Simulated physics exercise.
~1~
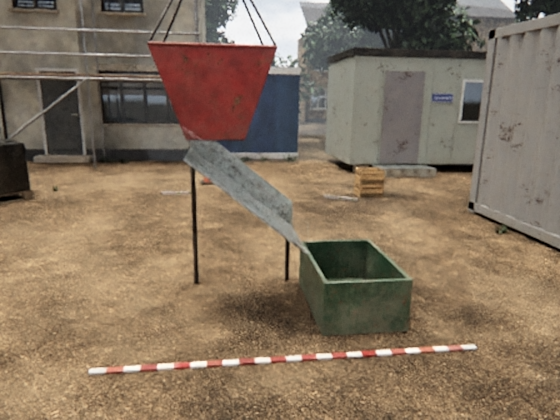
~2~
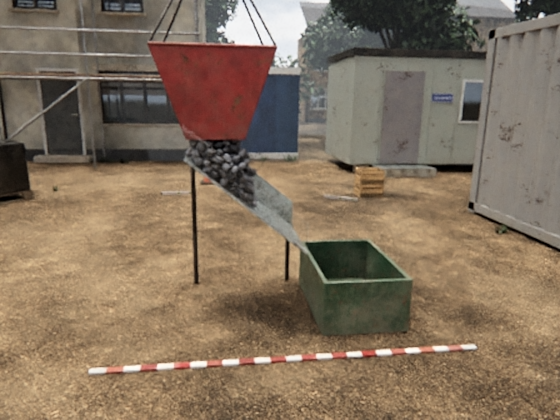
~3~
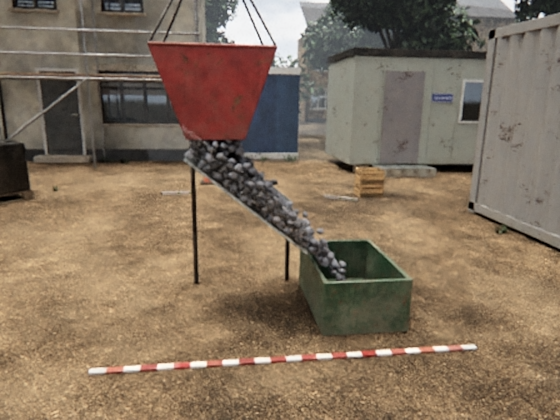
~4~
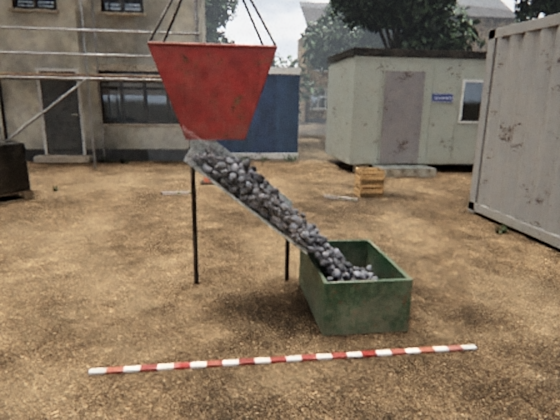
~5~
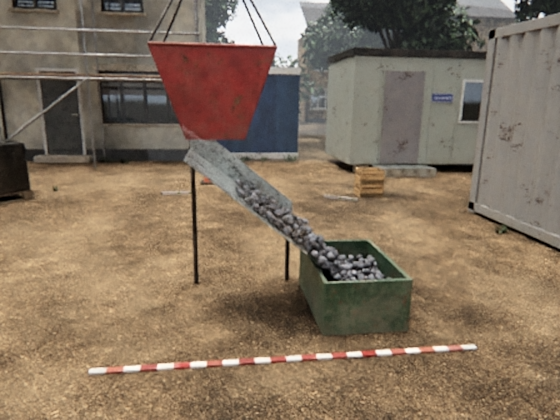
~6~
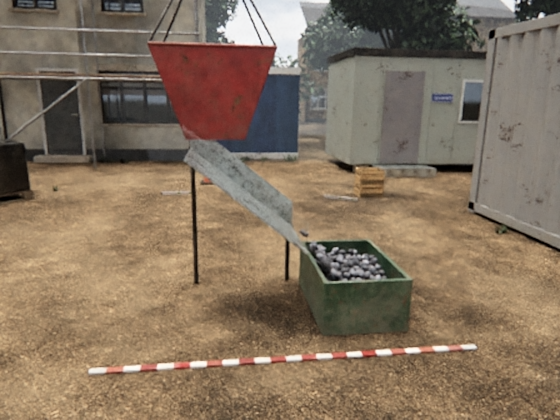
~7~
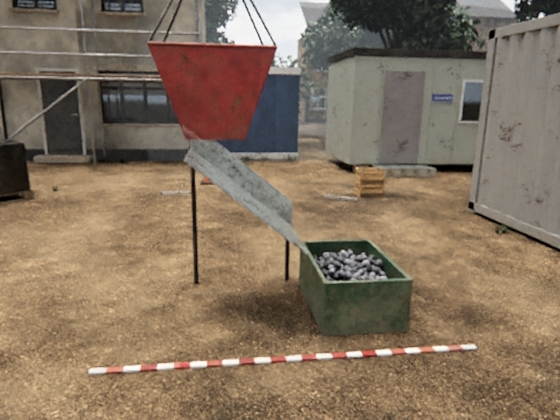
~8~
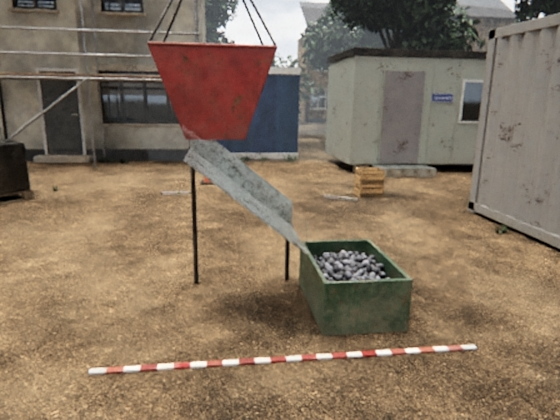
A load of grey, rounded stones is hidden at first in a red, tapering skip hanging from cables at upper left, above a dirt yard seen from a fixed, slightly raised view. A grey metal chute on thin legs slopes down to the right towards an open green bin, with a red-and-white staff lying in front and buildings and a pale container behind. The stones drop from the skip's underside onto the chute. They slide down in a thick stream and pour into the bin. The chute empties, and the stones settle in the bin.
